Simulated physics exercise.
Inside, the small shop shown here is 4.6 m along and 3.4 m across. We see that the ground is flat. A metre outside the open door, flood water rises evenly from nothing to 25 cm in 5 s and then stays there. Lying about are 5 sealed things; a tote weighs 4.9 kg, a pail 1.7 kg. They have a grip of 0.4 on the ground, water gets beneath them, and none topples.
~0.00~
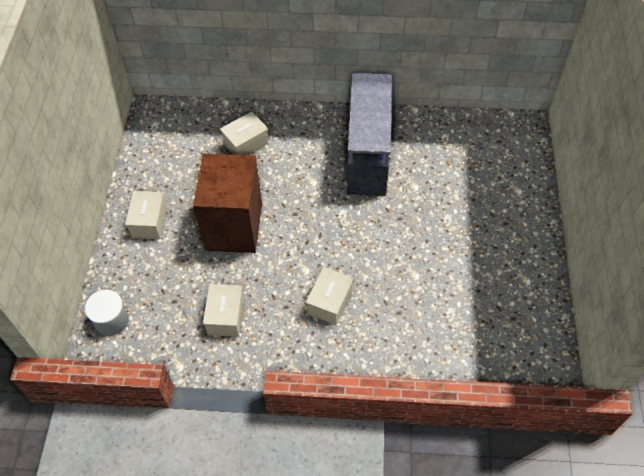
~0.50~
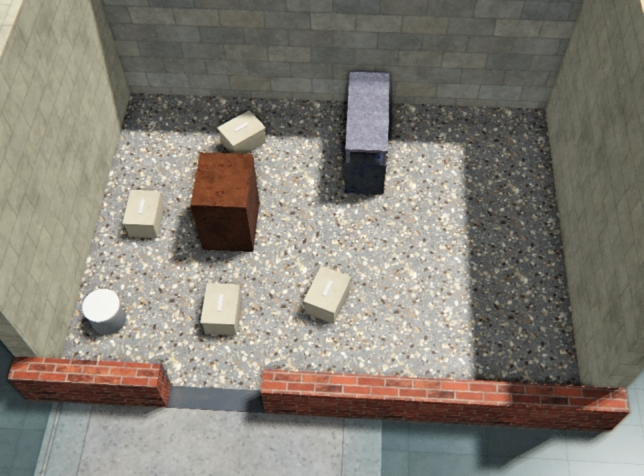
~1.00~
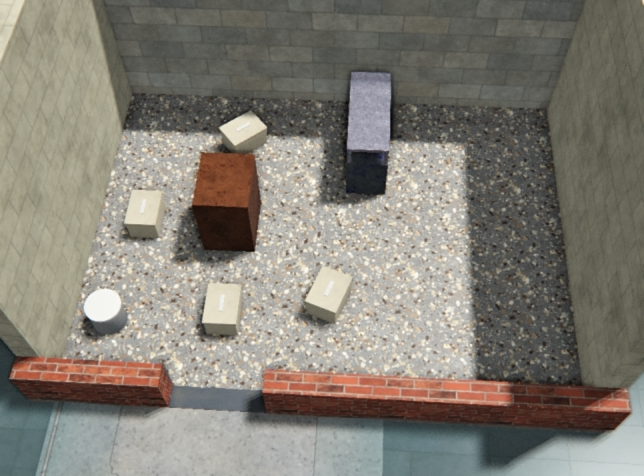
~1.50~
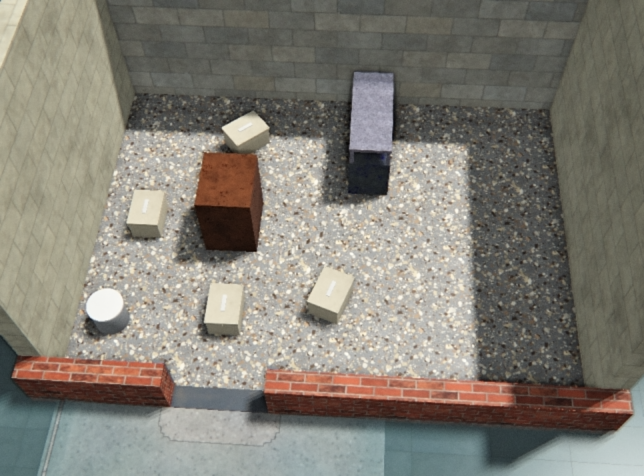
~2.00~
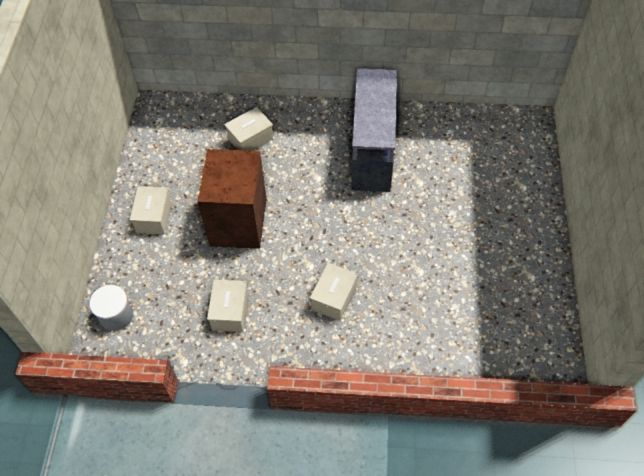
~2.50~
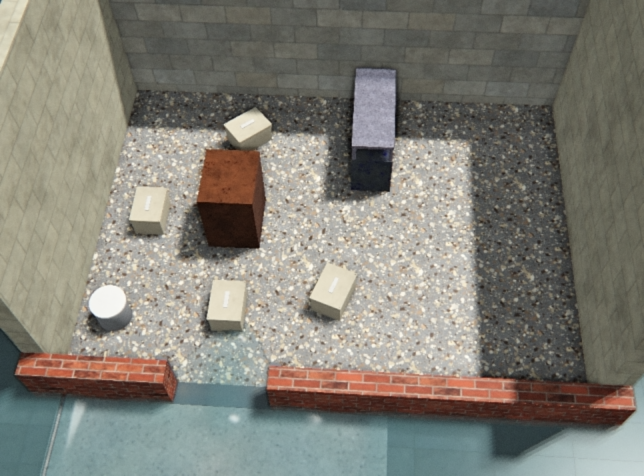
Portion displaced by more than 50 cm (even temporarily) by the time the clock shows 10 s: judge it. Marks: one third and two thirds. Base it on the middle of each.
The bulk move that far, two thirds or more.
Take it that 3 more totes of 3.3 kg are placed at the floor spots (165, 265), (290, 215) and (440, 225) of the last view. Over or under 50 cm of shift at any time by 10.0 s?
In turn: Beyond the mark, beyond the mark, beyond the mark.
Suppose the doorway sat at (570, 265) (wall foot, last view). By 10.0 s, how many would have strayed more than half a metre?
That would give 5.
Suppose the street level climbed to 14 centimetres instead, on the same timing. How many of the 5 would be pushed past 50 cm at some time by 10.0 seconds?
Result: 2.
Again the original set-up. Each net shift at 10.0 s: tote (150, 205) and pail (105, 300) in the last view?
In turn: 80 cm, 60 cm.
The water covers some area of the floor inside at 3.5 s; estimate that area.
Some 2.5 m2 of it.
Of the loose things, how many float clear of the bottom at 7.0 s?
Count at that moment: 3.
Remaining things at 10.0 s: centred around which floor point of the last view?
Mean floor pixel: About (320, 227).
After 3.5 s 0 of 5 are over 50 cm from their spots; 0 afloat.
After 4.5 s 1 of 5 are over 50 cm from their spots; 1 afloat.
After 7.0 s 2 of 5 are over 50 cm from their spots; 3 afloat.
After 10.0 s 5 of 5 are over 50 cm from their spots, and 5 have been at some point; 4 afloat.
